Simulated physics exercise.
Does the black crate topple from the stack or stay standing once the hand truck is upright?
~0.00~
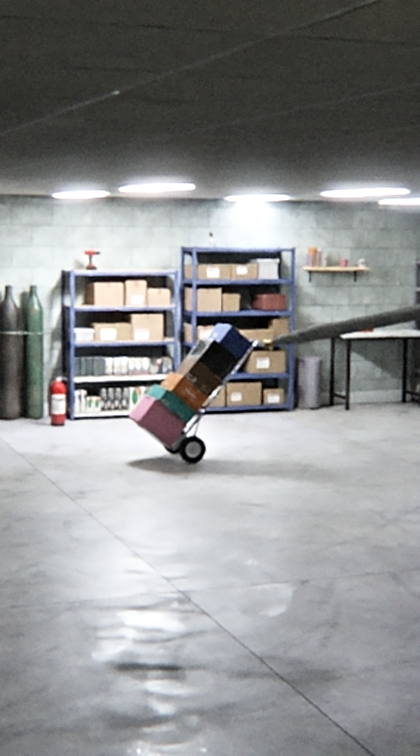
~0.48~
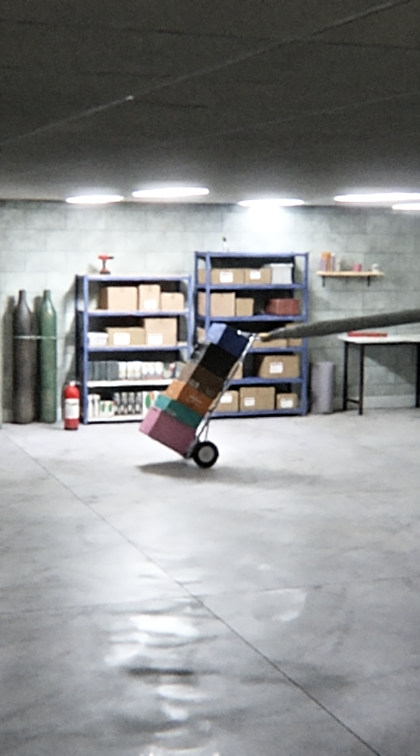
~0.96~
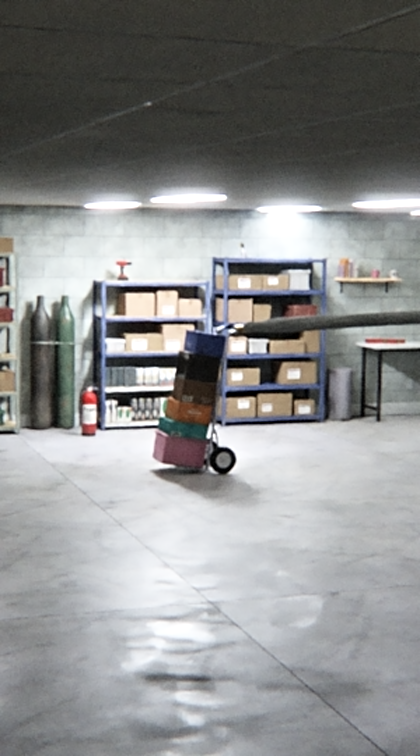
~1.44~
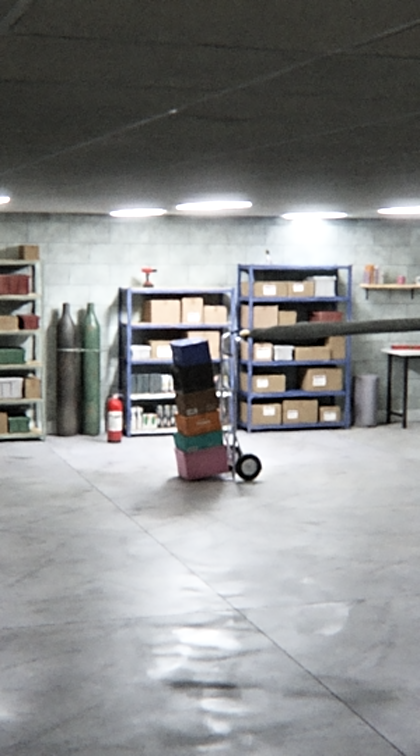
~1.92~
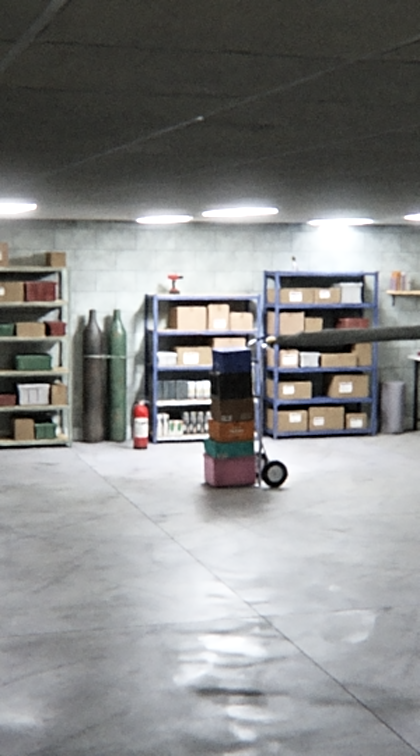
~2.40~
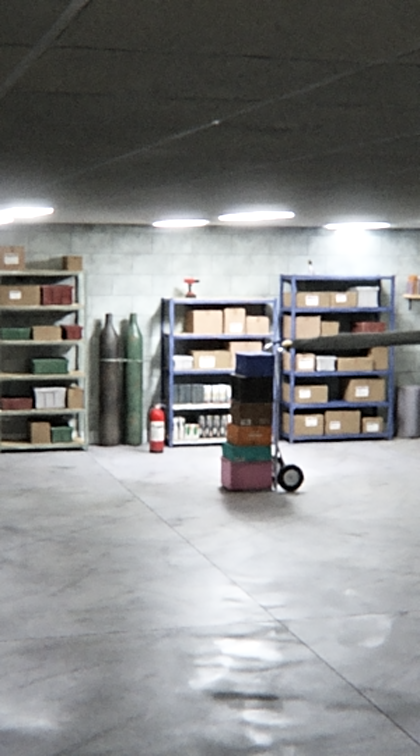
The black crate stays standing. It leans briefly with the other boxes, then settles upright in the stack.
